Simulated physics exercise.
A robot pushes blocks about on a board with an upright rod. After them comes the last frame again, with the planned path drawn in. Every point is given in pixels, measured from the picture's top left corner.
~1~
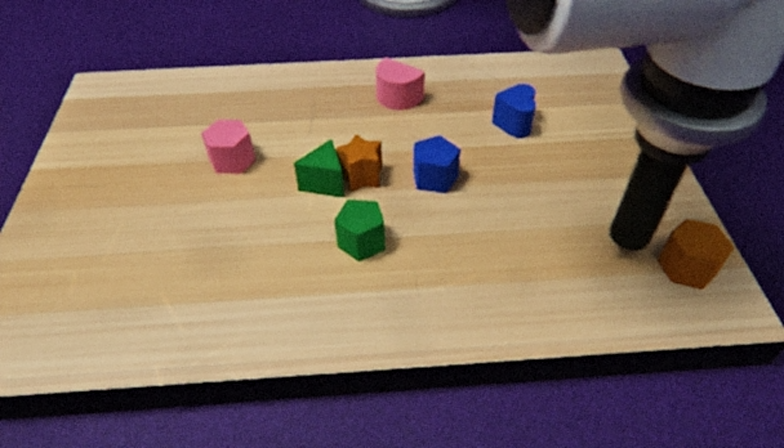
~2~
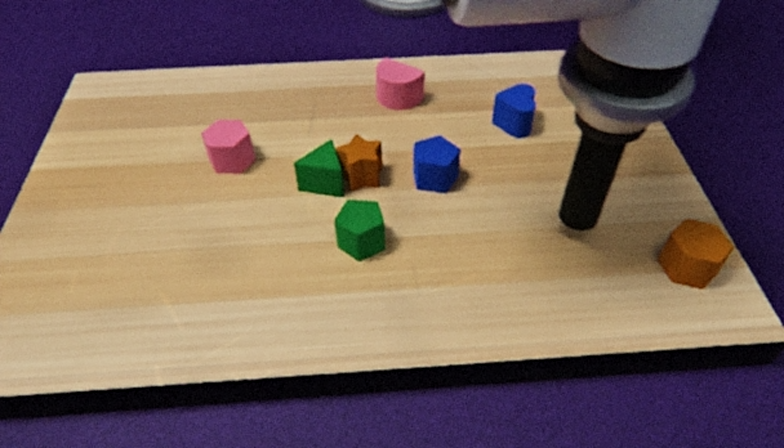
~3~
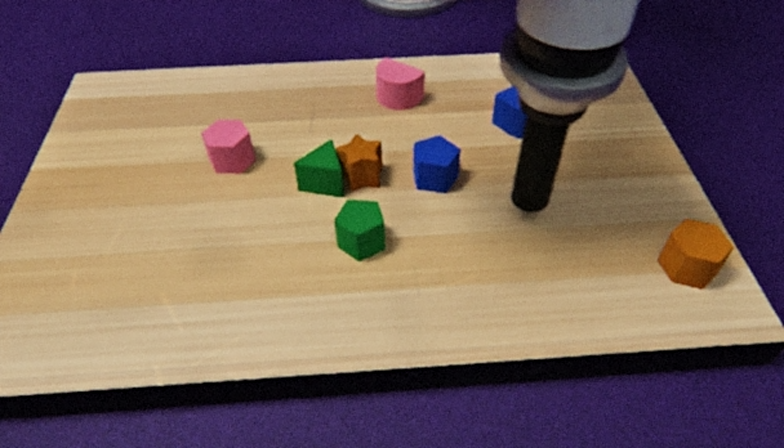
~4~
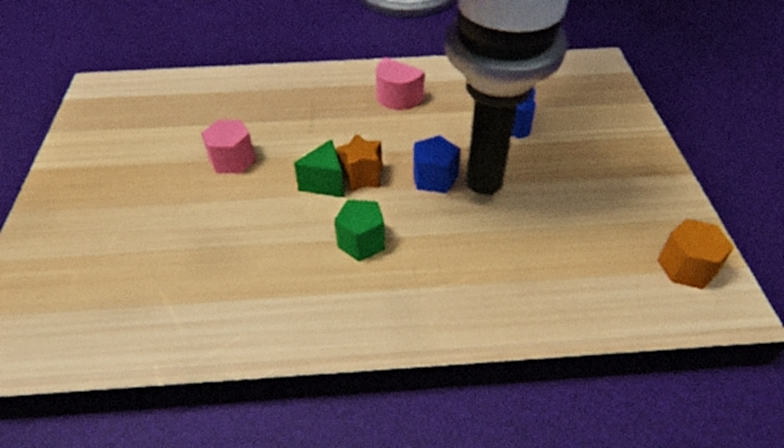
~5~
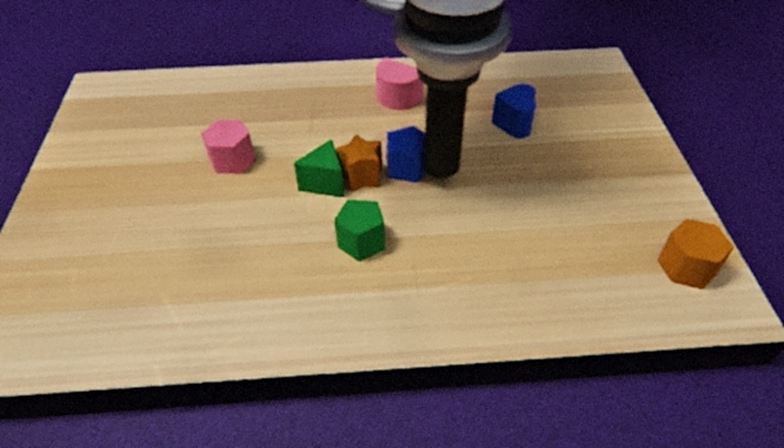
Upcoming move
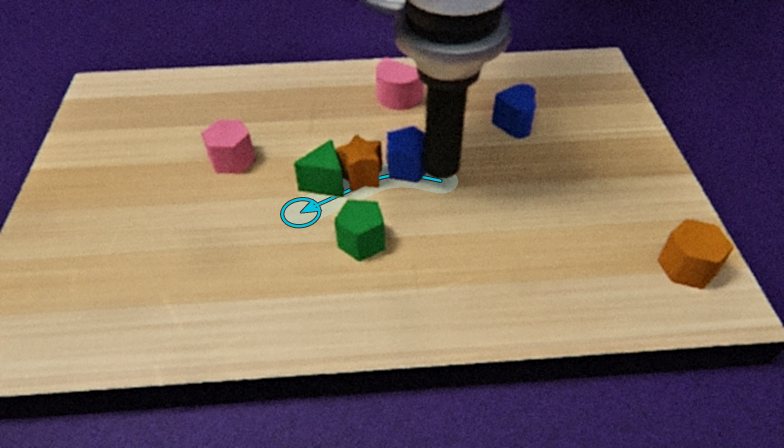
A robot's upright black rod starts beside the orange block at the right of a wooden board and glides left and slightly away across the open surface. It passes in front of a blue block, reaches the blue five-sided block, and pushes it a short way left toward the orange star.
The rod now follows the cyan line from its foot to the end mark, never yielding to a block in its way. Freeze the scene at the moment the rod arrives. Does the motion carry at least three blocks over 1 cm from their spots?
Yes.
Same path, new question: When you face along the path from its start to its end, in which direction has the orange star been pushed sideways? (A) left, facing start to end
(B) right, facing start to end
B (right, facing start to end)
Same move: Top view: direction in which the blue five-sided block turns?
From overhead, clockwise.
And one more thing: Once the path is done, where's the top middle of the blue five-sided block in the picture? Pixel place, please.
The point I'd pick in the picture is (377, 123).
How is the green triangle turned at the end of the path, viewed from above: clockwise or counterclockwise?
From above, it turns clockwise.
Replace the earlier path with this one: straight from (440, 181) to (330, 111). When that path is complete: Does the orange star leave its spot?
Yes
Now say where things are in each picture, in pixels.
Rod's lower end (630, 236); green triangle (322, 156); green five-sided block (360, 215); orange star (360, 148); blue five-sided block (436, 150), in the first picture.
Rod (578, 217); blocks still, in the second picture.
Rod (530, 199); blocks still, in the third picture.
Rod (484, 182); blocks still, in the fourth picture.
Rod (441, 167); green triangle (322, 156); green five-sided block (360, 215); orange star (360, 148); blue five-sided block (408, 140), in the fifth picture.
Drawn move, from (440, 181) by way of (391, 176) and (346, 192) to (301, 212).
On the path given first. One third of the way, rod (389, 162); green triangle (314, 160); orange star (346, 142), turned 50° anticlockwise; blue five-sided block (377, 124), turned 30° clockwise.
Two thirds of the way, rod (344, 178); green triangle (298, 159), turned 30° anticlockwise; orange star (330, 143), turned 15° anticlockwise; blue five-sided block (377, 123), turned 35° clockwise.
At the end, rod (298, 198); green triangle (275, 163), turned 40° clockwise; green five-sided block still; orange star (328, 144); blue five-sided block (377, 123), turned 35° clockwise.
